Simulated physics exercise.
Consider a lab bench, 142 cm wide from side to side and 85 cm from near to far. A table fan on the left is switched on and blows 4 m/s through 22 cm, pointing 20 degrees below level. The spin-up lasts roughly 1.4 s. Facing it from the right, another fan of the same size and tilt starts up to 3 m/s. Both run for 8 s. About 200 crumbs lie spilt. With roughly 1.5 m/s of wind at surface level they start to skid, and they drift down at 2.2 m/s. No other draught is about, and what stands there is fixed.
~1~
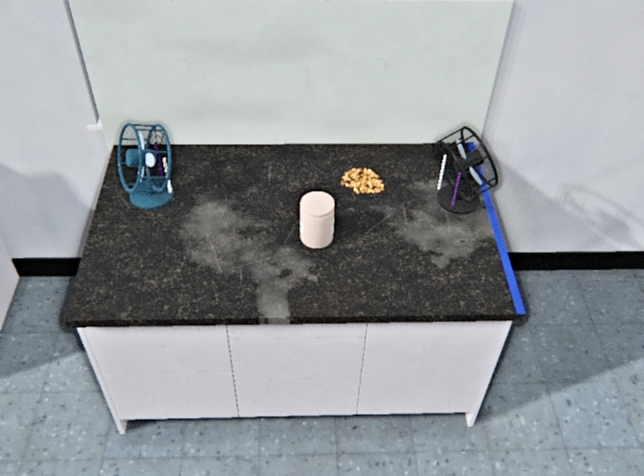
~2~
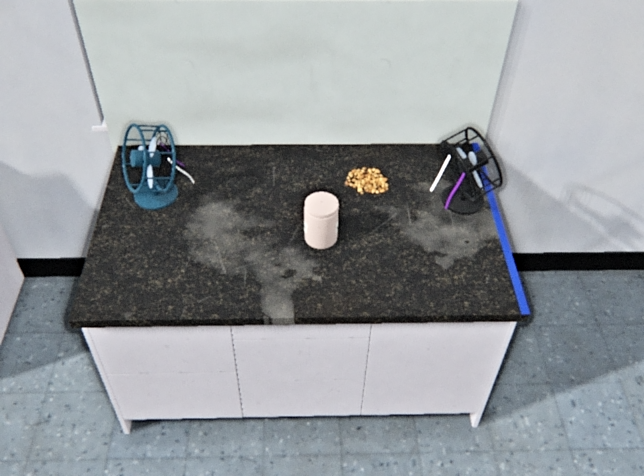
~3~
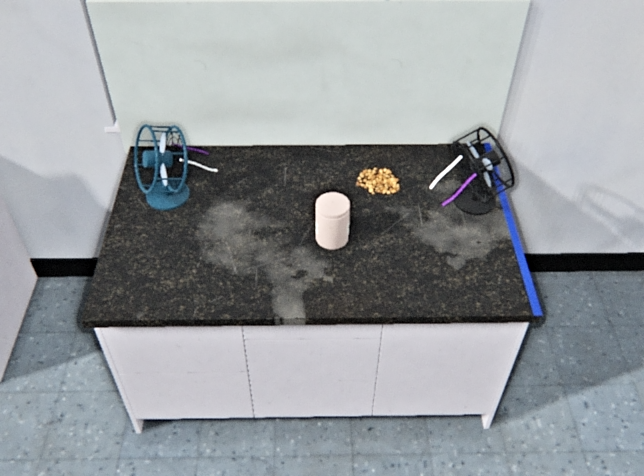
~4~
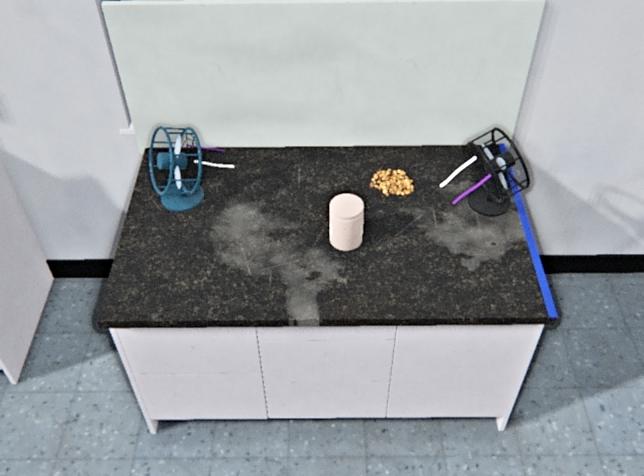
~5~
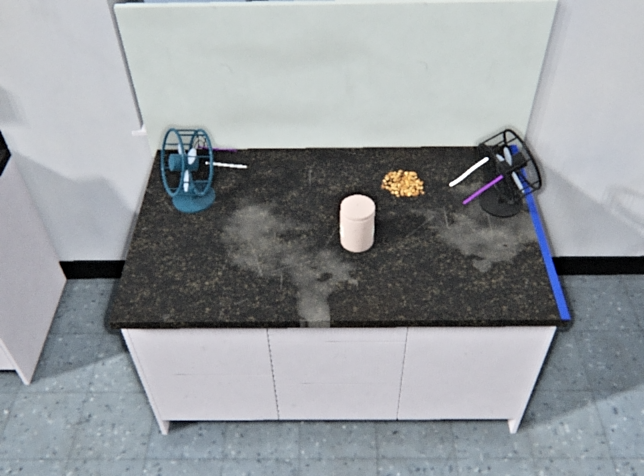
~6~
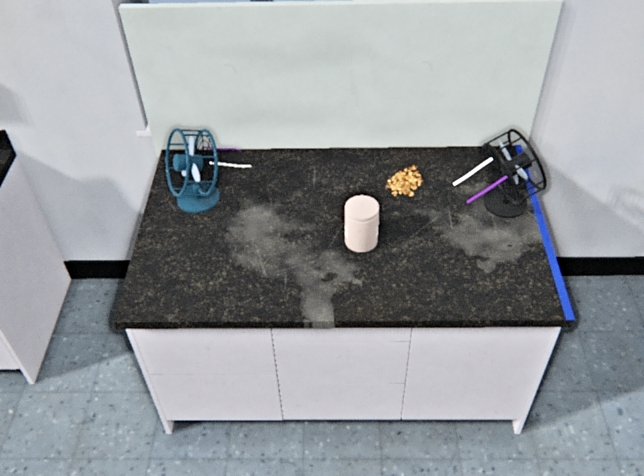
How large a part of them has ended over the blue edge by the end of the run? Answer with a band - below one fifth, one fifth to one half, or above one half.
The band is above one half.
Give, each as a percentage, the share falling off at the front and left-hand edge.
I'd guess around 0 in a hundred at the front and around 0 in a hundred on the left-hand side.
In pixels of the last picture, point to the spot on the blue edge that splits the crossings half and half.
Around (525, 158).
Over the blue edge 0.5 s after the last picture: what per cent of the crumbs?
I'd say near 50 per cent by then.
Then, 0.5 s after the last picture, 54 % are still on the top, 46 % are over the blue edge; the middle of those left on the top is near (429, 180).
Then, 1.5 s after the last picture, 6 % are still on the top, 94 % are over the blue edge.
Then, 3.3 s after the last picture, 2 % are still on the top, 97 % are over the blue edge.
Then, 6.9 s after the last picture, at the end, 98 % are over the blue edge.
